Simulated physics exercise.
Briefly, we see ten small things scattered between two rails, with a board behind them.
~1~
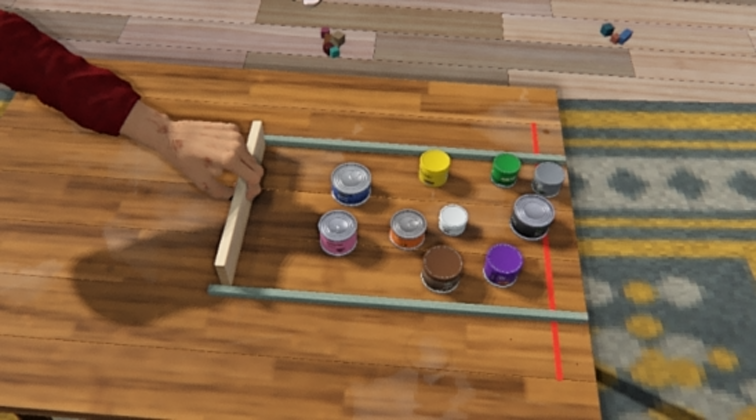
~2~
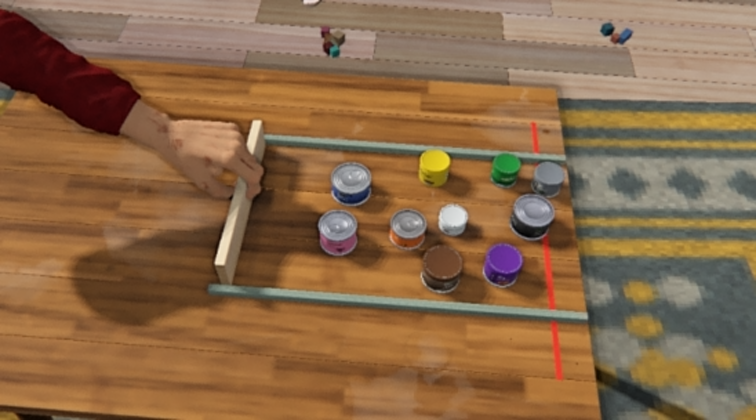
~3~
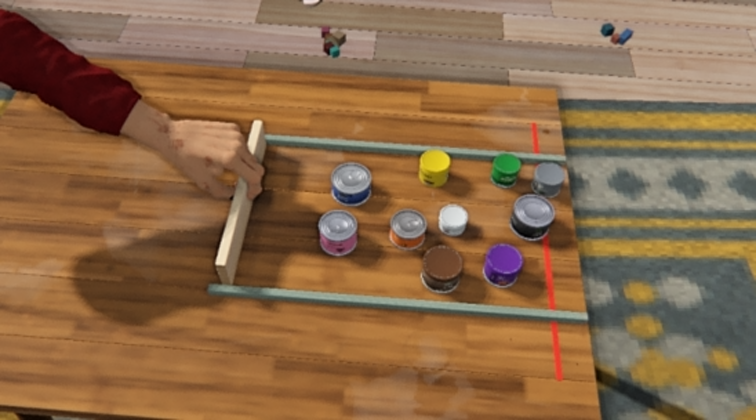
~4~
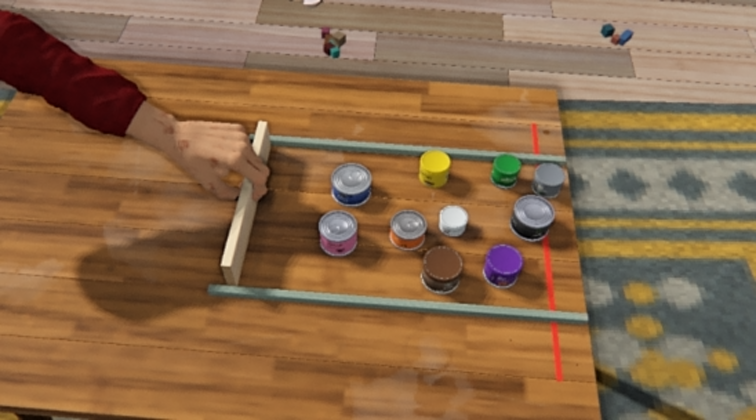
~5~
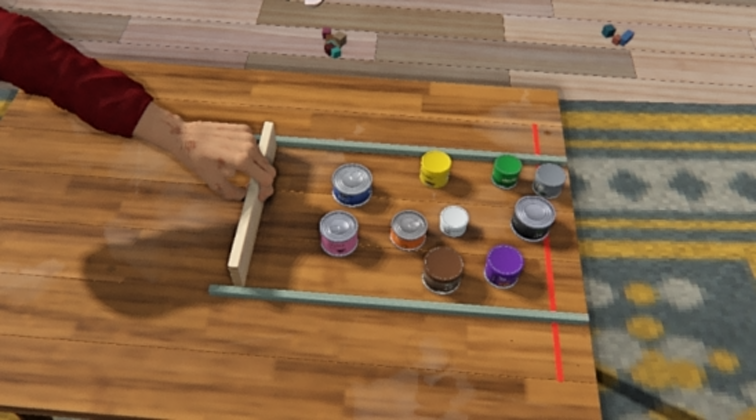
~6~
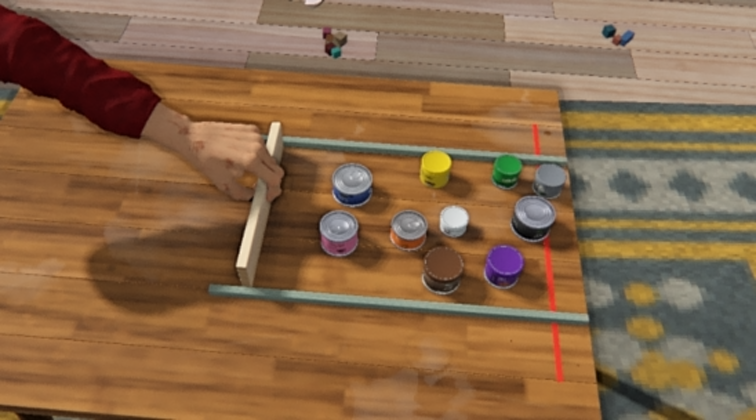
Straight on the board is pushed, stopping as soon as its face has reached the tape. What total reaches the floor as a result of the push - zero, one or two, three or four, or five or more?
The pieces that topple off will total more than four.
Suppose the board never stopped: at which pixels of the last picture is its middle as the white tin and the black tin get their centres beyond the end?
The middle is at (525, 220) when it's the white tin, and at (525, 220) when it's the black tin.
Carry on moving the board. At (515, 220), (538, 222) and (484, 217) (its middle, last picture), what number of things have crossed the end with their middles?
Past the end: 1, 5 and 0.
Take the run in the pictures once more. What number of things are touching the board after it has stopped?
Count recorded: 5.
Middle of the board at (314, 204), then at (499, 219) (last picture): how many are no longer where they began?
Tally at point one: 0; at point two: 10.
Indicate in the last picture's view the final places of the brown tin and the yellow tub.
Brown tin at about (575, 290), yellow tub at about (556, 170).
A little later, none off yet; grey tin at rest near (549, 182); black tin at rest near (532, 219); green tin at rest near (506, 172).
When it is over, the number that fall off is five or more; down, white tin, purple tin, green tin, black tin and grey tin.
